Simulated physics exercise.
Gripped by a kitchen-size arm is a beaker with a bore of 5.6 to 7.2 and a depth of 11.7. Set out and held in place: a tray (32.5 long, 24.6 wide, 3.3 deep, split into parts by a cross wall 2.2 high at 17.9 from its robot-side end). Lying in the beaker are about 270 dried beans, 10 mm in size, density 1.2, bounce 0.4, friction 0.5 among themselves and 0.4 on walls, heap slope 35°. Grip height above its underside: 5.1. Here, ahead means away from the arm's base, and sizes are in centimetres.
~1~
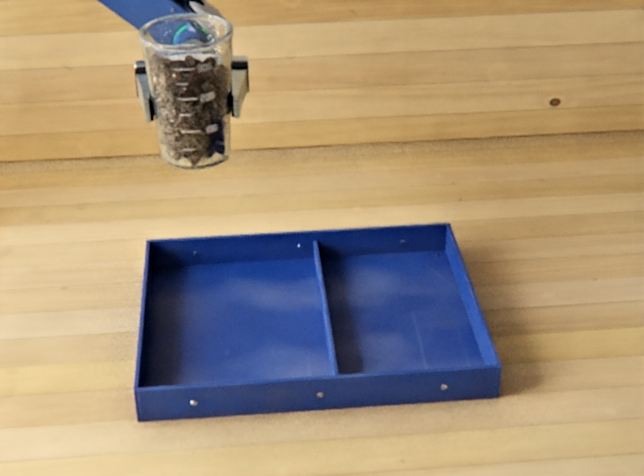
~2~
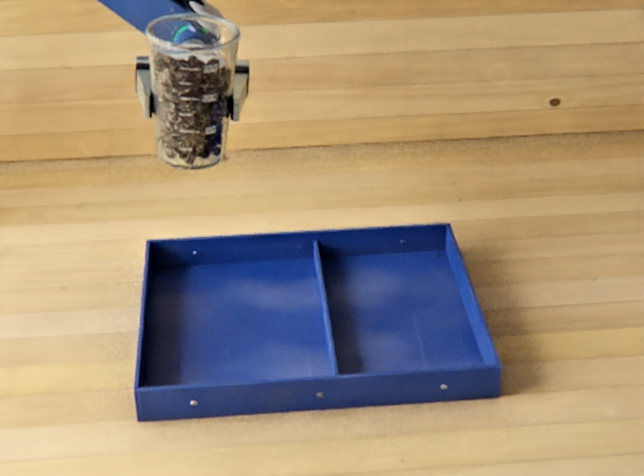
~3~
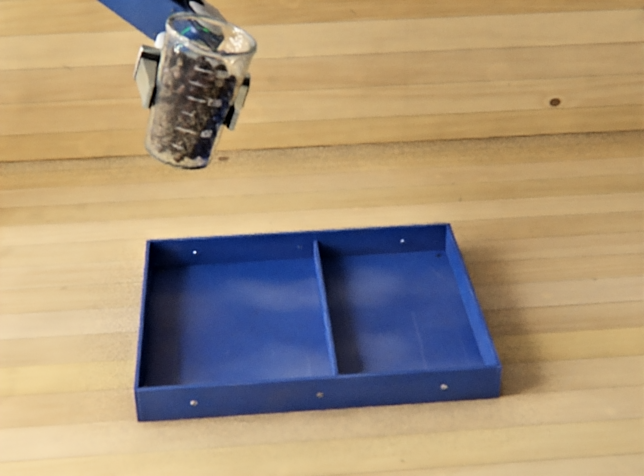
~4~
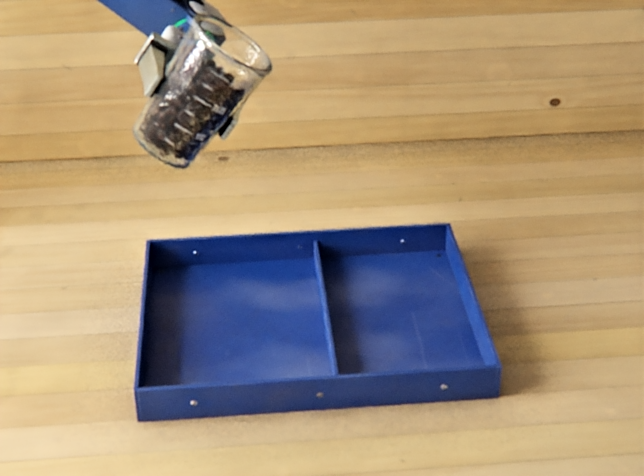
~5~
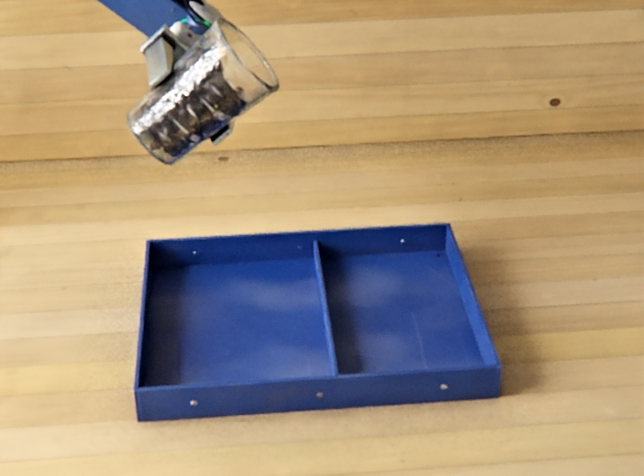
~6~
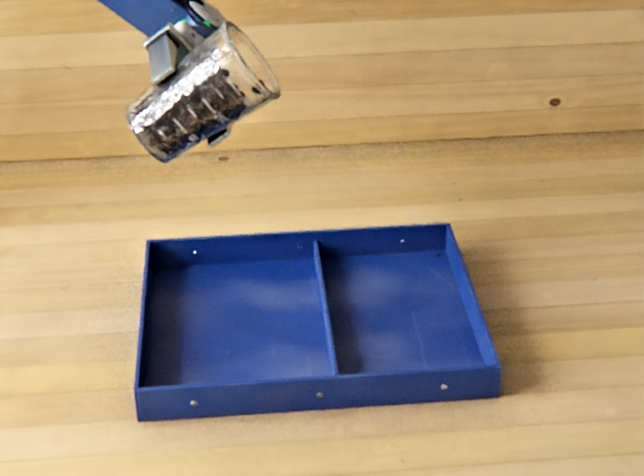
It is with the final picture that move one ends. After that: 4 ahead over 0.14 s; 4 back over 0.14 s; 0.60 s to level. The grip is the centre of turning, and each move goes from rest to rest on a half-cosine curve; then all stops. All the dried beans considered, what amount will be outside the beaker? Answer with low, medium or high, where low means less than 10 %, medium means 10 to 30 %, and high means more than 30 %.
Low.
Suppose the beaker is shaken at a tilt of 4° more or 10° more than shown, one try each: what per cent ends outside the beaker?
Estimates, in order: 5 % and 5 %.
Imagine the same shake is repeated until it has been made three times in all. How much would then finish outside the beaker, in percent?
Estimate: Around 5 %.
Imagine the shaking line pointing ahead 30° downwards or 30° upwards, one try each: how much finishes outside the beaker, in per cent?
First try some 0 %, second try some 5 %.
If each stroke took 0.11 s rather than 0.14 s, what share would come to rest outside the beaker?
Estimate: Close to 5 percent.
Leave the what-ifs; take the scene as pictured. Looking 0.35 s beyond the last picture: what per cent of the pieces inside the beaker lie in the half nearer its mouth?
Estimate: Around 40 %.
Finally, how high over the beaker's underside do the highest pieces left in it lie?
Top of the fill: Near 11.5 cm.
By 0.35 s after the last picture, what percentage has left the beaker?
Share gone by then: Close to 5 %.
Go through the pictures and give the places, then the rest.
In the first frame, beaker middle at (191, 95), level; upper third of the load around (190, 75), from x 155 to 220, top at y 55; 273 in the beaker.
In the second frame, beaker middle at (192, 95), tilted 5° forward; upper third of the load around (191, 76), from x 160 to 225, top at y 55.
In the third frame, beaker middle at (194, 96), tilted 19° forward; upper third of the load around (193, 76), from x 155 to 230, top at y 50.
In the fourth frame, beaker middle at (197, 97), tilted 36° forward; upper third of the load around (198, 79), from x 145 to 240, top at y 50.
In the fifth frame, beaker middle at (198, 98), tilted 50° forward; upper third of the load around (202, 82), from x 140 to 245, top at y 55.
In the sixth frame, beaker middle at (199, 98), tilted 55° forward; upper third of the load around (203, 83), from x 135 to 260, top at y 55; 273 in the beaker.
Then, 0.35 s after the last picture, tilted 53° forward, highest piece 28 above the table; 266 in the beaker, 7 in flight or on a rim.
Then, 0.70 s after the last picture, tilted 11° forward, highest piece 31 above the table; 265 in the beaker, 6 in the robot-side part, 2 in the far-side part.
Then, 1.08 s after the last picture, level, highest piece 32 above the table; 265 in the beaker, 6 in the robot-side part, 2 in the far-side part.
Then, 2.13 s after the last picture, level, highest piece 32 above the table; 265 in the beaker, 6 in the robot-side part, 2 in the far-side part.
Final count, 265 in the beaker, 6 in the robot-side part, 2 in the far-side part. That is 3 % outside the beaker.
